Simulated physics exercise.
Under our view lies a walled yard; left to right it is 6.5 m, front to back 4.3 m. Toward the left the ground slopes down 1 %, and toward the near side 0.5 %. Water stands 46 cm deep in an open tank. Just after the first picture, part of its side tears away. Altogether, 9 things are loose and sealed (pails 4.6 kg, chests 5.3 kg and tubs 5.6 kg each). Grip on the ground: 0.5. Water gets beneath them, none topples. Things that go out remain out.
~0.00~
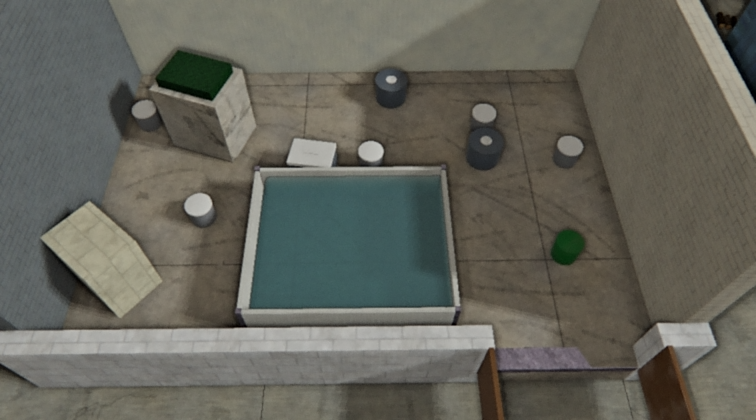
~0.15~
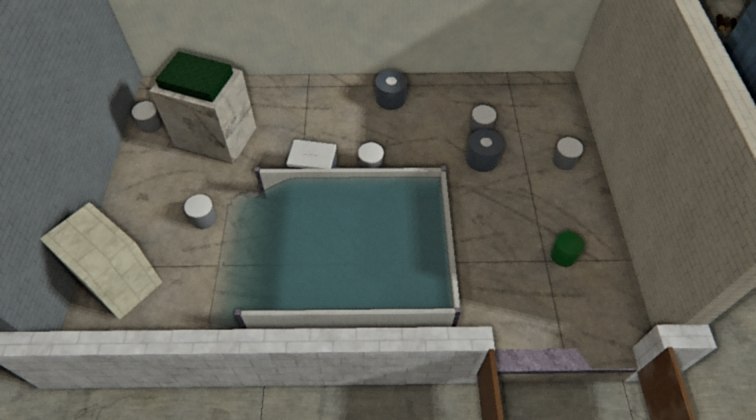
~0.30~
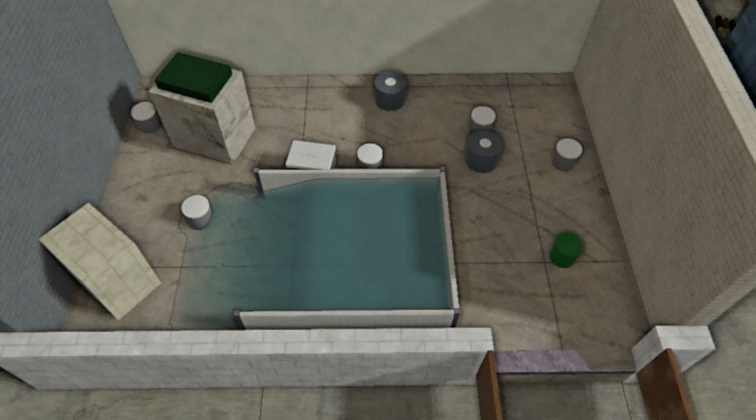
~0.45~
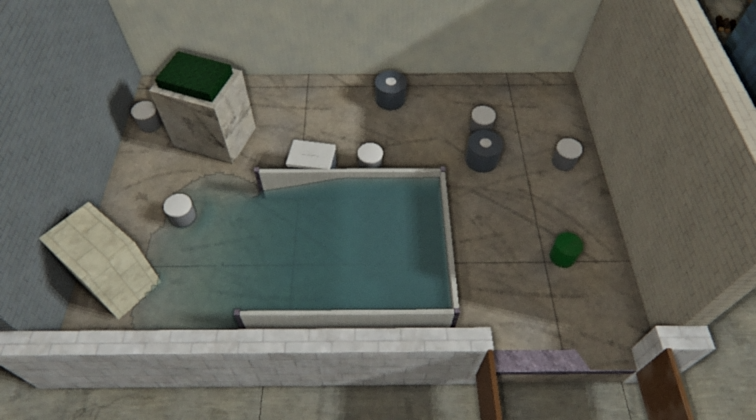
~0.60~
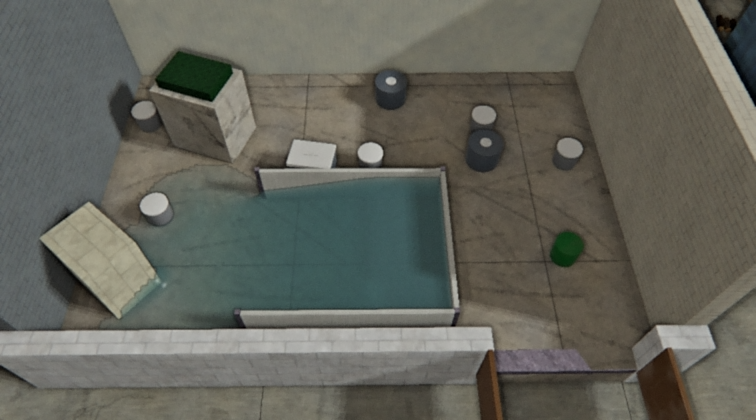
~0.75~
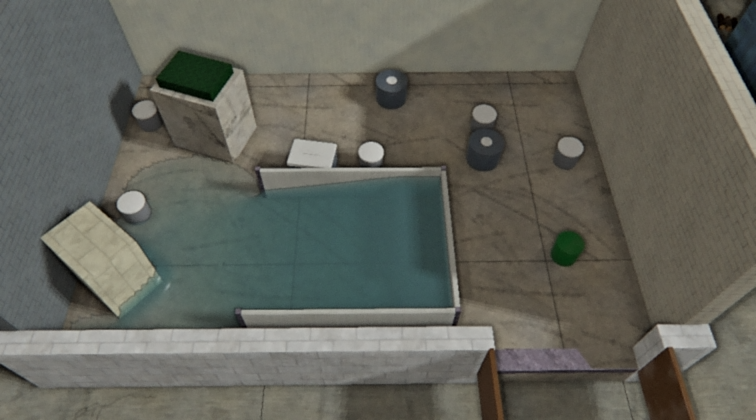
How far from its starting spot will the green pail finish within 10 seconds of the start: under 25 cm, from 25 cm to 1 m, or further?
From 25 cm to 1 m away.
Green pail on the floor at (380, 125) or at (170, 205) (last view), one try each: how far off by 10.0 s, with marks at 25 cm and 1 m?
First it is swept away, then it is swept away.
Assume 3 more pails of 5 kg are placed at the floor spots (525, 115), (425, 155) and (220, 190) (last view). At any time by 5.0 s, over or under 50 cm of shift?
Note, same order as listed: Inside the limit, inside the limit, beyond the limit.
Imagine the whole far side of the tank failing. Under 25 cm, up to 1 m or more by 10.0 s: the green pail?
From there, the green pail gets swept far.
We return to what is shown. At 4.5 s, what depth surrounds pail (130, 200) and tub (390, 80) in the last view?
First roughly 4 cm, second roughly 3 cm.
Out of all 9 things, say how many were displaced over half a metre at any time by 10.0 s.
Count: 9.
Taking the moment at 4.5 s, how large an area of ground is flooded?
19 m2.
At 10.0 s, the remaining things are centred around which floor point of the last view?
Close to pixel (513, 216).
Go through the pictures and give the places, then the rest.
The first picture shows the green pail at (571, 242) rests on the ground; 3.9 m2 under water; 0 of 9 have shifted.
The second picture shows the green pail at (571, 243), on the bottom; 4.7 m2 under water; 0 of 9 have shifted.
The third picture shows the green pail at (570, 244) rests on the ground; 5.6 m2 under water; 0 of 9 have shifted.
The fourth picture shows the green pail at (570, 244), on the bottom; water covers 6.5 m2; 1 of 9 have shifted.
The fifth picture shows the green pail at (570, 244) rests on the ground; 7.3 m2 under water; 1 of 9 have shifted.
The sixth picture shows the green pail at (571, 243) rests on the ground; water covers 8.0 m2; 1 of 9 have shifted.
After 2.0 s the green pail is near (571, 243), 0.0 m from its start, aground; 0 of 9 are out; 0 afloat.
After 4.5 s the green pail is near (571, 243), 0.0 m from its start, aground; 0 of 9 are out; 0 afloat.
After 7.0 s the green pail is near (571, 243), 0.0 m from its start, aground; 0 of 9 are out; 2 afloat.
After 10.0 s the green pail is near (531, 282), 0.7 m from its start, aground; 0 of 9 are out; 4 afloat.
